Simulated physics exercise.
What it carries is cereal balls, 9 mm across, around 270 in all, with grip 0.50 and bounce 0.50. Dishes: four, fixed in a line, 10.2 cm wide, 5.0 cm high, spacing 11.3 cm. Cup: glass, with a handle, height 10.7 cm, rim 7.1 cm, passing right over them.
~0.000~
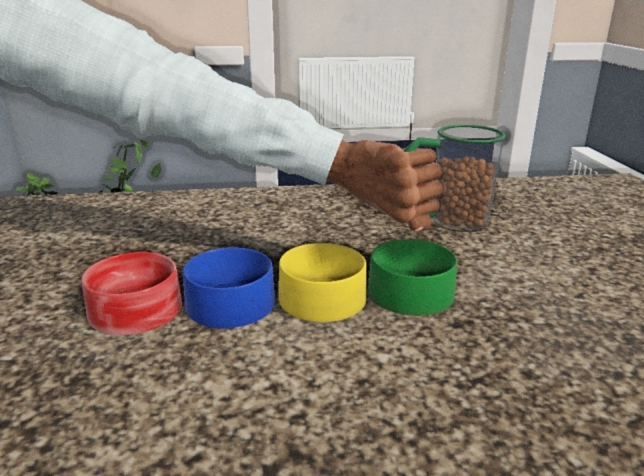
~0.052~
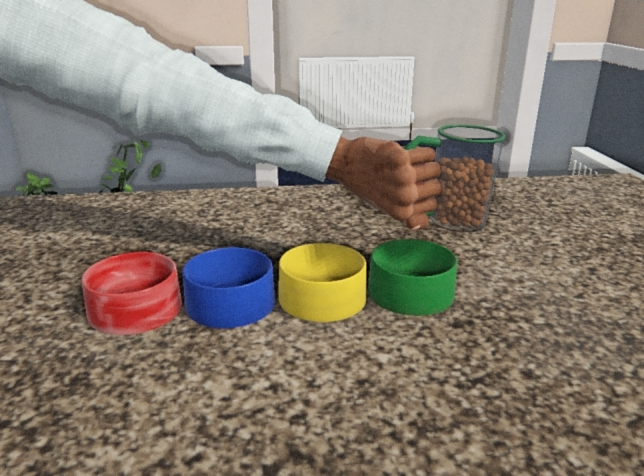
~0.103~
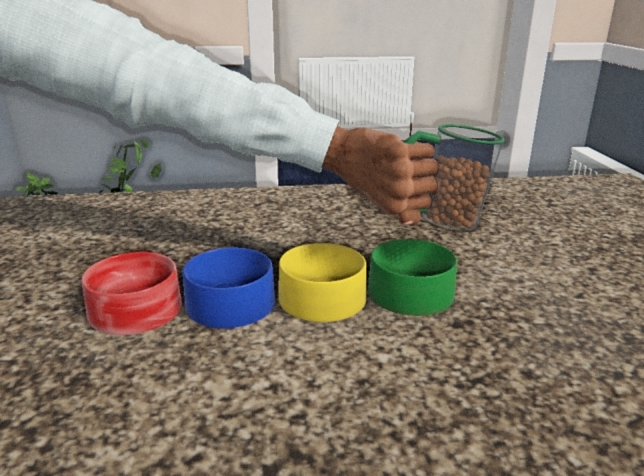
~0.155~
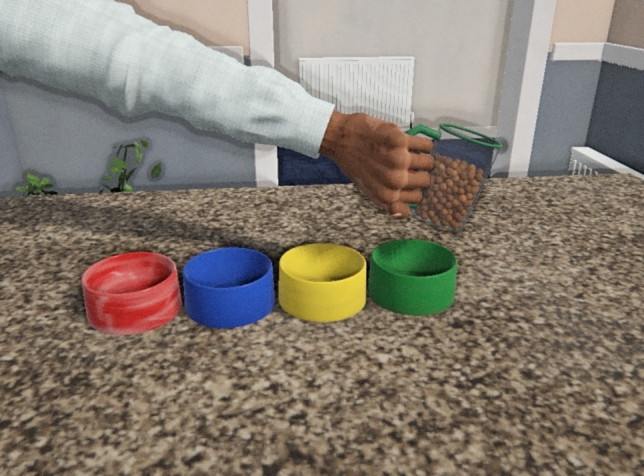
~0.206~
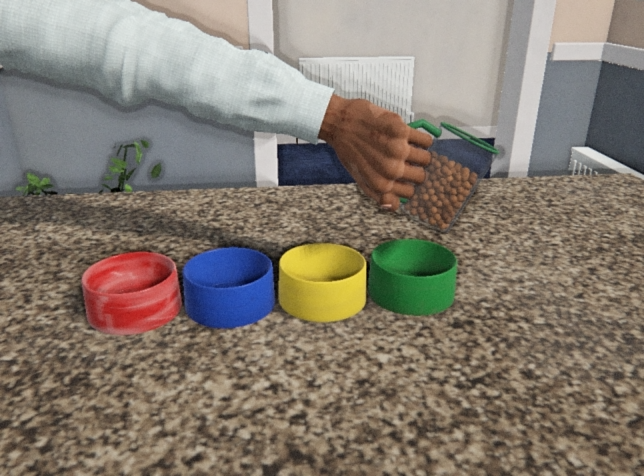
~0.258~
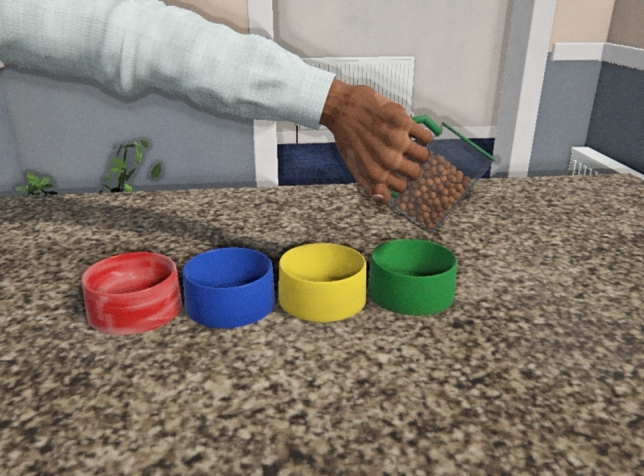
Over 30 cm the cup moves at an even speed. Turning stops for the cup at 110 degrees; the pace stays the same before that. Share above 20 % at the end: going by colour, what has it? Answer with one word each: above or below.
Red below, blue below, green above, yellow above, counter below.
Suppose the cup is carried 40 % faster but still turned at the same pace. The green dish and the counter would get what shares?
In that case: Green 10, and counter 10.
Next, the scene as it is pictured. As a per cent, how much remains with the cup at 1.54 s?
It comes to about 10 percent.
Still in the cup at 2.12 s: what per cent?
Somewhere near 0 per cent.
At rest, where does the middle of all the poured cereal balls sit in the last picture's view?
Centre at rest: Approx. (387, 285) px.
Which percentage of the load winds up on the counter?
Some 10 in a hundred.
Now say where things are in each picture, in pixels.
In the first frame, cup at (466, 179), tilt 0 degrees, lip at (501, 133), moved 0.0 cm; middle of the pieces at (463, 194); green dish at (414, 257); yellow dish at (323, 262); blue dish at (228, 267); red dish at (130, 272).
In the second frame, cup at (464, 179), tilt 2 degrees, lip at (501, 134), moved 0.2 cm; middle of the pieces at (462, 194).
In the third frame, cup at (460, 179), tilt 8 degrees, lip at (500, 137), moved 0.7 cm; middle of the pieces at (456, 194).
In the fourth frame, cup at (453, 179), tilt 16 degrees, lip at (498, 143), moved 1.5 cm; middle of the pieces at (447, 194).
In the fifth frame, cup at (446, 179), tilt 25 degrees, lip at (495, 150), moved 2.3 cm; middle of the pieces at (438, 193).
In the sixth frame, cup at (439, 180), tilt 34 degrees, lip at (491, 158), moved 3.2 cm; middle of the pieces at (429, 192); green dish at (414, 257); yellow dish at (323, 262); blue dish at (228, 267); red dish at (130, 272). Its pace works out near 170 degrees a second; the hand travels 16 cm a second.
Then, at 1.03 s, tilt 110 degrees; cup holds 55 %, green 45 %.
After 1.54 s, tilt 110 degrees; cup holds 10 %, green 55 %, yellow 25 %.
After 2.12 s, tilt 110 degrees; cup holds 0 %, green 55 %, yellow 35 %.
By 2.4 s all is still; red 0 %, blue 0 %, green 55 %, yellow 35 %, counter 10 %.
